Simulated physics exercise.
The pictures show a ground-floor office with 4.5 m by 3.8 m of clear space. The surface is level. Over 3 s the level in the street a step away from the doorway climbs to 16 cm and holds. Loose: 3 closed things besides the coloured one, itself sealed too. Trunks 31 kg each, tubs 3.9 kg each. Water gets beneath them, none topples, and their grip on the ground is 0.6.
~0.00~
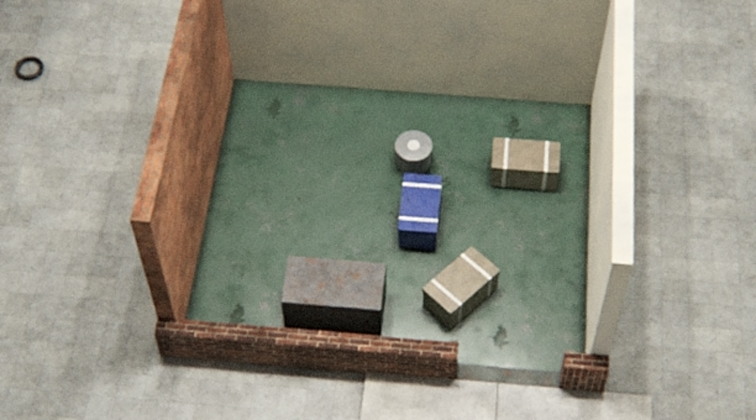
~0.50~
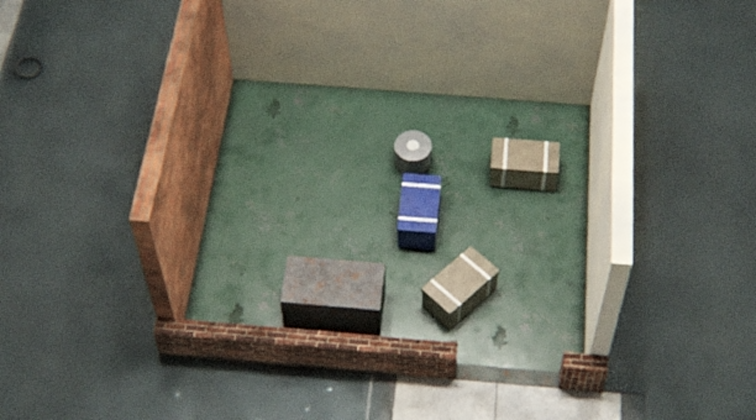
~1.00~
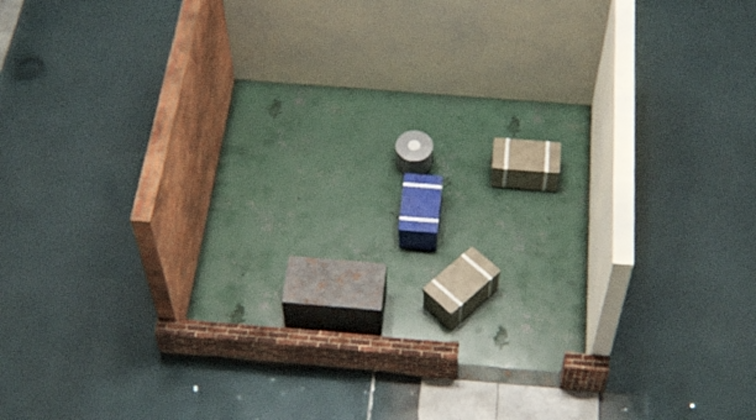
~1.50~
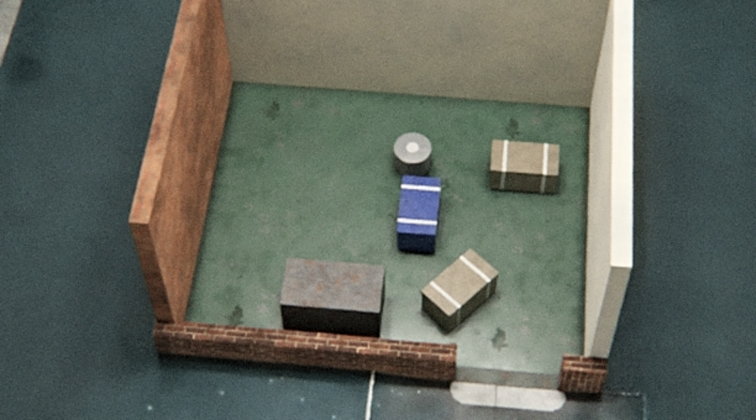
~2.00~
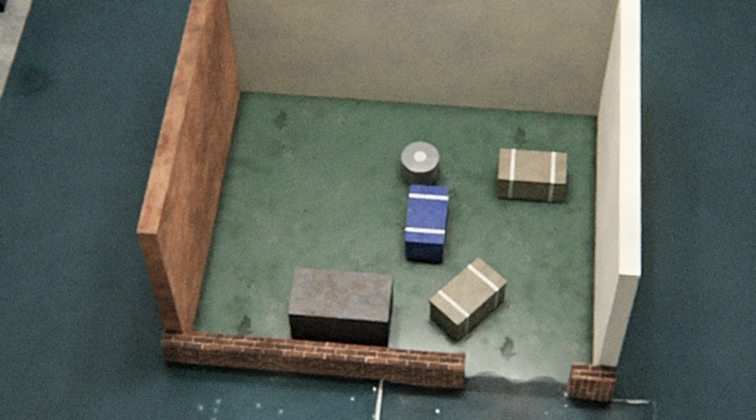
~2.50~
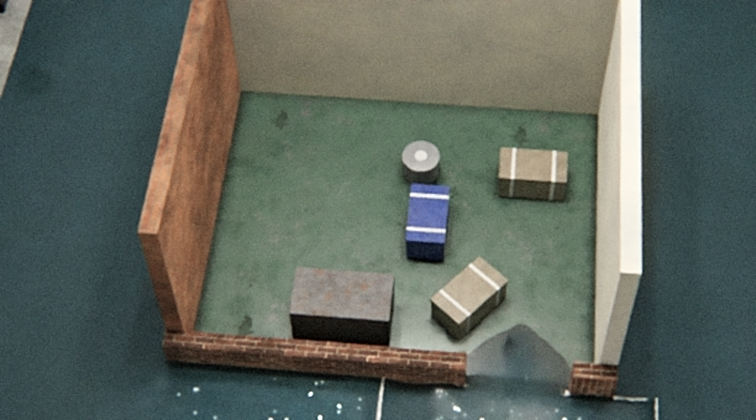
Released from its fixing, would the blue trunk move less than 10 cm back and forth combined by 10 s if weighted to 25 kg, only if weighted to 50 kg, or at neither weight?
My call: It is fine with the lighter amount.
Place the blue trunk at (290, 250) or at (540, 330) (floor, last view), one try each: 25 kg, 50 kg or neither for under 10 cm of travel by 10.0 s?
The light mass does it, then only the heavy mass does it.
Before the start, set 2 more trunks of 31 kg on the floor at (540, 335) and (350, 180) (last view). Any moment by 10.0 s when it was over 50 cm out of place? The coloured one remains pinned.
Note, in sequence: Exceeded, not exceeded.
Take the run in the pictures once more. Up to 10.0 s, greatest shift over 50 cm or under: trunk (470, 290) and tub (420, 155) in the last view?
In turn: Below, beyond.
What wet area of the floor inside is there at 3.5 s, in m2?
My estimate is roughly 2.0 m2.
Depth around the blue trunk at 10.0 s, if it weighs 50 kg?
Something like 4 centimetres.
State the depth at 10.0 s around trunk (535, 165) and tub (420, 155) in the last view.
Roughly 7 and 3 cm.
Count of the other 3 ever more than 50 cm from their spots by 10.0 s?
By my tally, 1.
After 3.5 s the blue trunk would be 0 cm from its start with 25 kg and 0 cm from its start with 50 kg; 0 cm of water round it then.
After 4.5 s the blue trunk would be 0 cm from its start with 25 kg and 0 cm from its start with 50 kg; 0 cm of water round it then.
After 7.0 s the blue trunk would be 0 cm from its start with 25 kg and 0 cm from its start with 50 kg; 3 cm of water round it then.
After 10.0 s the blue trunk would be 0 cm from its start with 25 kg and 0 cm from its start with 50 kg; 4 cm of water round it then.
